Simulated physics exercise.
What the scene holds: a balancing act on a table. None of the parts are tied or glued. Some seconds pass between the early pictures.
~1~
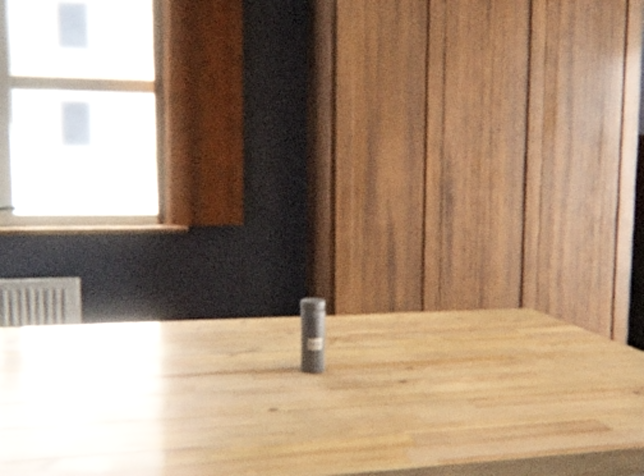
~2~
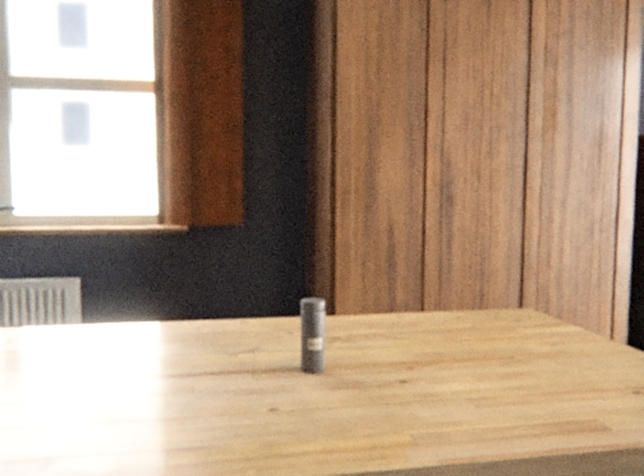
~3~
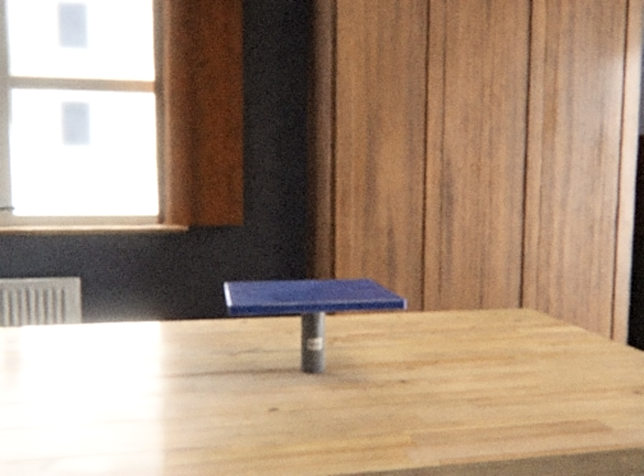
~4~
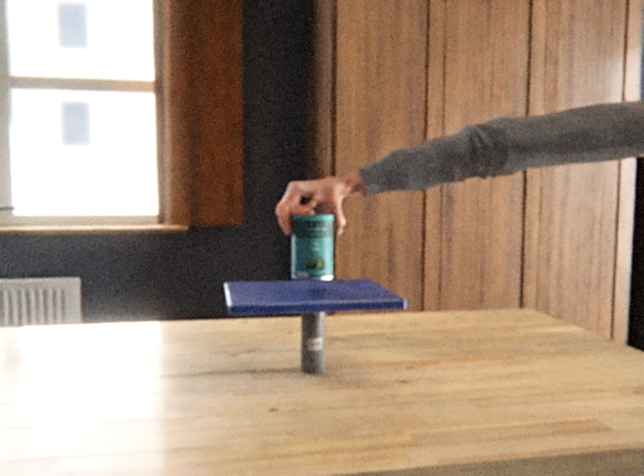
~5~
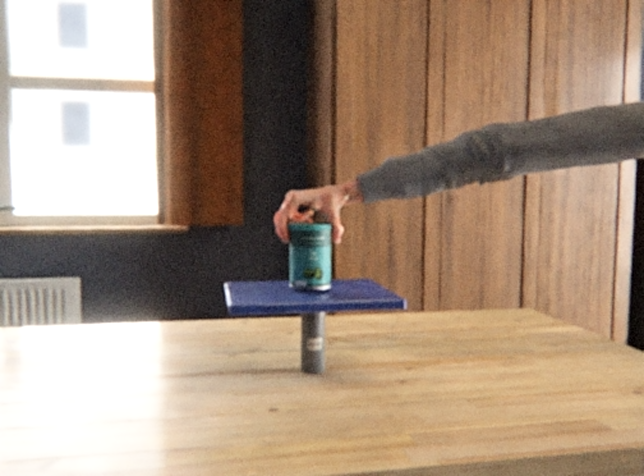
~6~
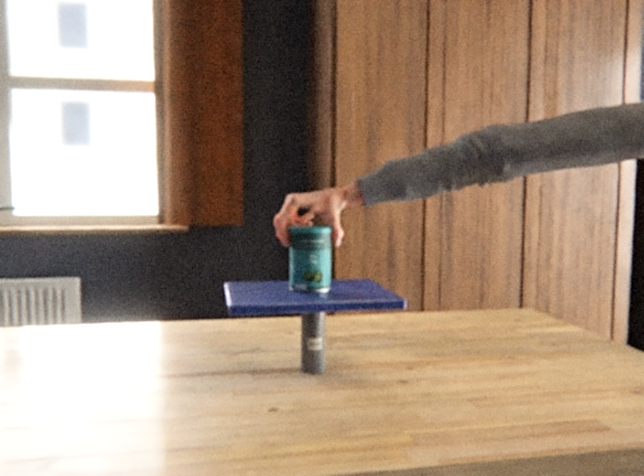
On a wooden table in a room with a bright window and wood panelling, a small grey shaker stands alone, and then a flat blue board appears balanced on top of it. A hand reaches in from the right, lowers a turquoise tin onto the board and keeps hold of it.
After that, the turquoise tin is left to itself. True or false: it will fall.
False.
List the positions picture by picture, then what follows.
The last thing is not in view yet; grey shaker (313, 336), in the first frame.
The last thing is not in view yet; grey shaker (313, 336), in the second frame.
The last thing is not in view yet; grey shaker (313, 336), in the third frame.
On its way; turquoise tin (312, 246); grey shaker (313, 336), in the fourth frame.
Set down, still held; turquoise tin (310, 255); grey shaker (313, 336), in the fifth frame.
Set down, still held; turquoise tin (310, 258); grey shaker (313, 336), in the sixth frame.
Then, 0.10 s after the last picture, nothing has stirred.
Then, 0.40 s after the last picture, turquoise tin resting near (310, 259).
At rest, all 3 in place. Seen from the same camera at the end, turquoise tin near (310, 259). The stack holds.
